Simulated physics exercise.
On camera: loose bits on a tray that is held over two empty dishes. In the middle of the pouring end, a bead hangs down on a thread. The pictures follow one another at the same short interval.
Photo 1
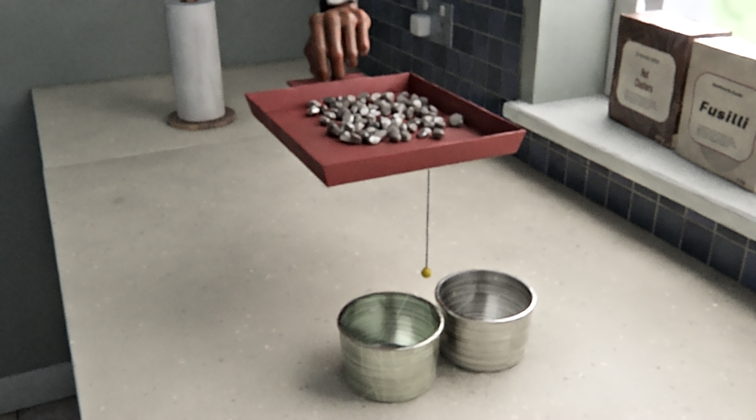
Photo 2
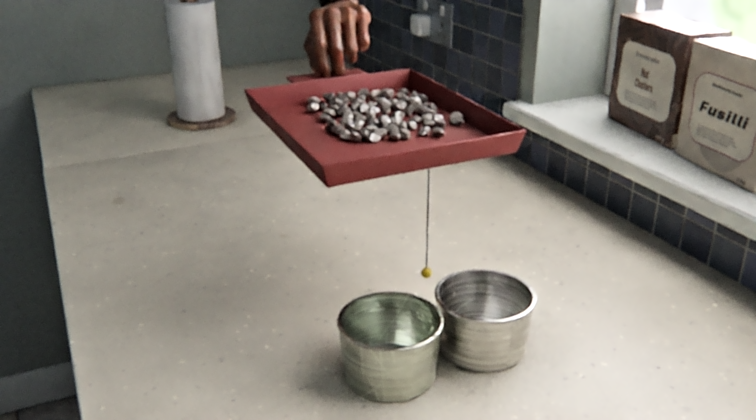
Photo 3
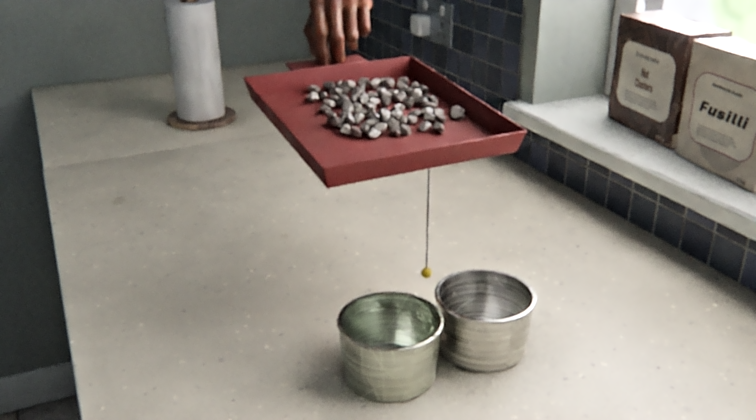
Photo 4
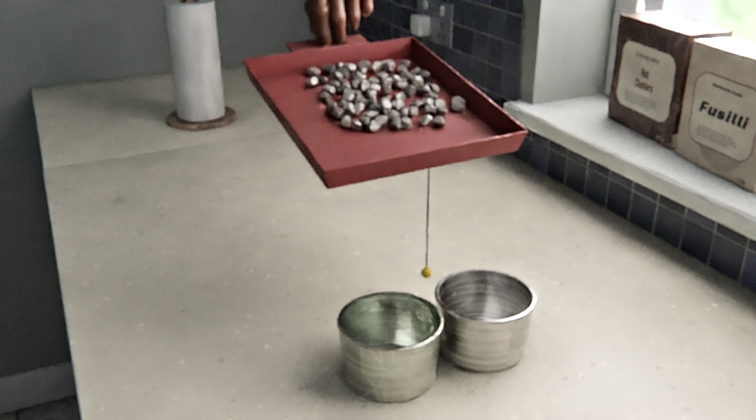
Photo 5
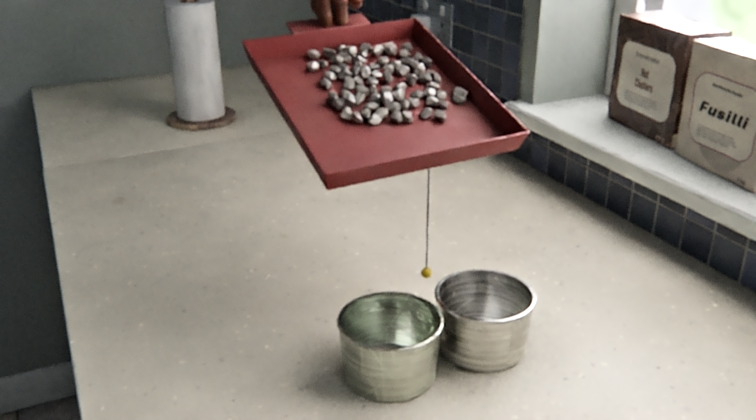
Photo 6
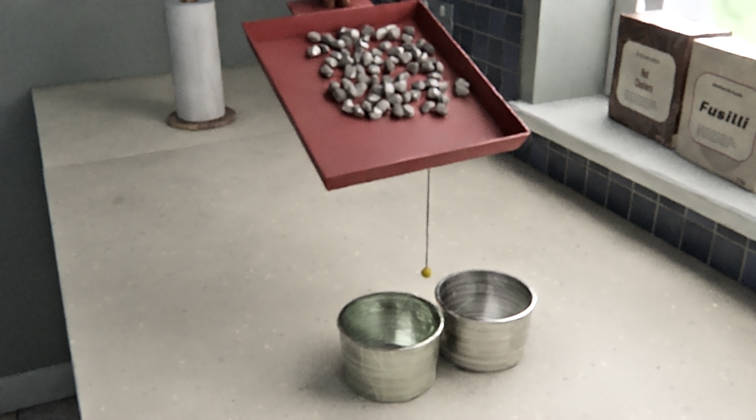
A hand held a red tray of small grey stones over two empty metal dishes and steadily raised its far end, tilting it clearly toward the front, while a yellow bead hung still below.
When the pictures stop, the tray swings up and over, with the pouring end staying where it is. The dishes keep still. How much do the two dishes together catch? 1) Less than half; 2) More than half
The answer is 2.
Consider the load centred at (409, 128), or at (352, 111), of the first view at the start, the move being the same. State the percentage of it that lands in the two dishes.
You'd get near 70 percent first and near 60 percent after that.
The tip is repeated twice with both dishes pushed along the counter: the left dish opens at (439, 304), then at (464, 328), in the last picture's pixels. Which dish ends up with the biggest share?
Well, first the one further left, then the one further left.
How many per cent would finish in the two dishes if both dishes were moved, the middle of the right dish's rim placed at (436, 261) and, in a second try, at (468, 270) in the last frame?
Some 0 percent in the first case, 0 percent in the second.
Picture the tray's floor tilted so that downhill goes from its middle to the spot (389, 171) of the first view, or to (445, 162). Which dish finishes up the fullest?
The first try favours the dish to the left; the second favours the dish to the right.
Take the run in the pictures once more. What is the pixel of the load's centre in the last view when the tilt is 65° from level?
About (428, 149).
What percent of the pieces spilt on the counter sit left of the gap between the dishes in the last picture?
Roughly 40 percent.
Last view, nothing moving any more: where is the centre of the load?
At about (416, 367), give or take.
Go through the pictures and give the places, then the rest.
Corners of the pouring end at (327, 162) and (518, 129), level; middle of the load at (371, 117), bits of gravel; left dish at (413, 369); right dish at (510, 340); bead on its thread at (426, 273), in the first picture.
Corners of the pouring end at (327, 162) and (518, 129), level; middle of the load at (371, 114), in the second picture.
Corners of the pouring end at (328, 164) and (519, 129), tipped barely, level across its low end; middle of the load at (371, 106), in the third picture.
Corners of the pouring end at (328, 166) and (520, 129), tipped a little, level across its low end; middle of the load at (371, 94), in the fourth picture.
Corners of the pouring end at (329, 169) and (521, 130), tipped clearly, level across its low end; middle of the load at (372, 81), in the fifth picture.
Corners of the pouring end at (330, 171) and (523, 130), tipped clearly, level across its low end; middle of the load at (374, 70); left dish at (413, 369); right dish at (510, 340), in the sixth picture.
Soon, tray tipped steeply; nearly all on the tray; a small part in the air.
A while on, tray tipped past a quarter turn; about half on the tray; a small part in the left dish; a small part in the right dish; about a quarter outside both; a small part in the air.
Towards the end, tray tipped past a quarter turn; about half in the left dish; about a quarter in the right dish; about a quarter outside both.
Finally, tray tipped past a quarter turn; about half in the left dish; about a quarter in the right dish; about a quarter outside both.
